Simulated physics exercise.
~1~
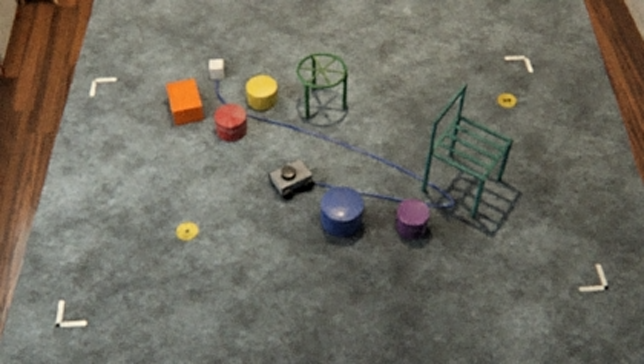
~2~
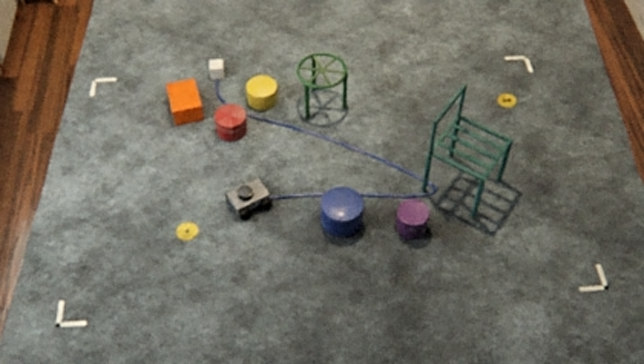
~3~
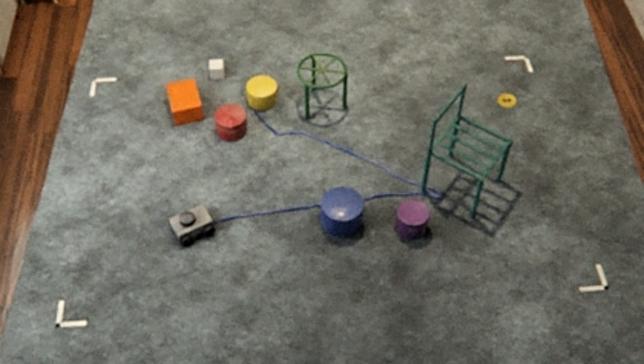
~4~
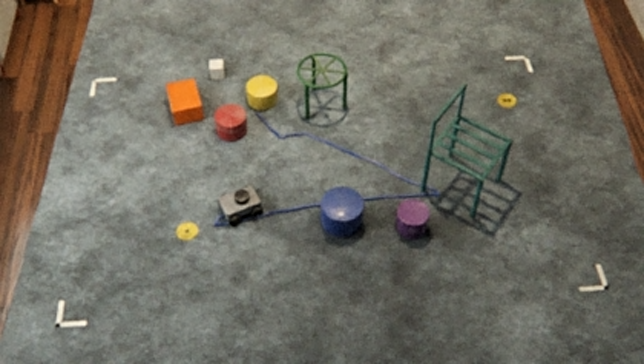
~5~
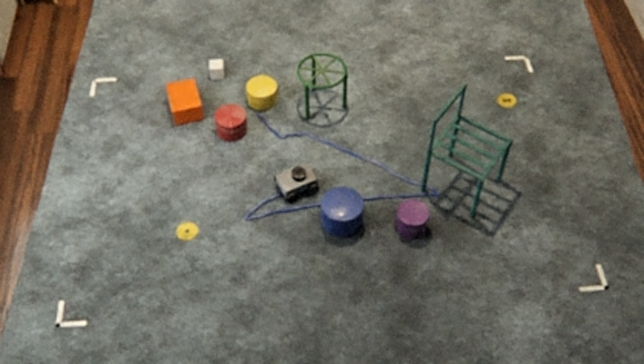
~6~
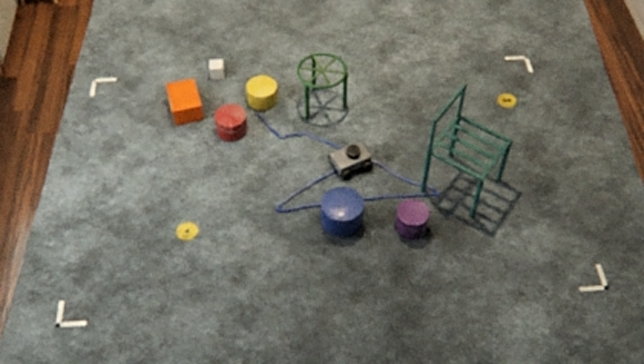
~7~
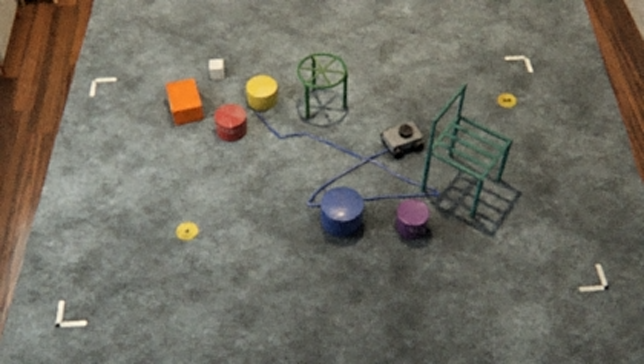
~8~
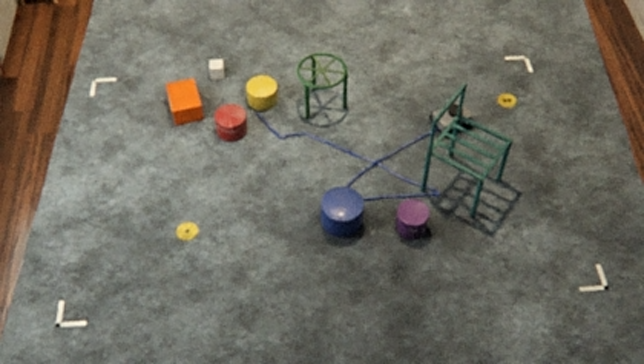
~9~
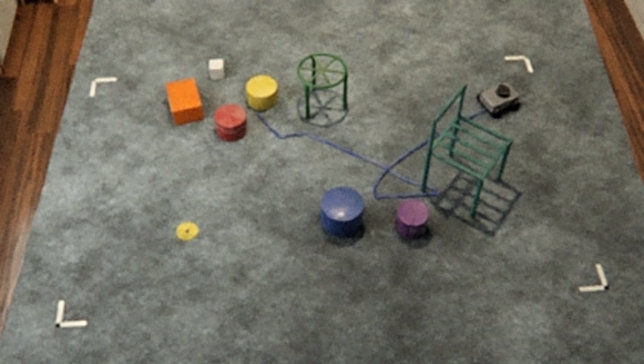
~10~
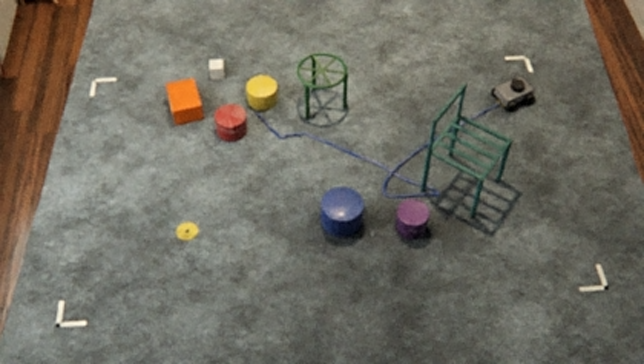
On a grey floor, a small cart trailing a blue lead drives left, then turns back and stops at the upper right.
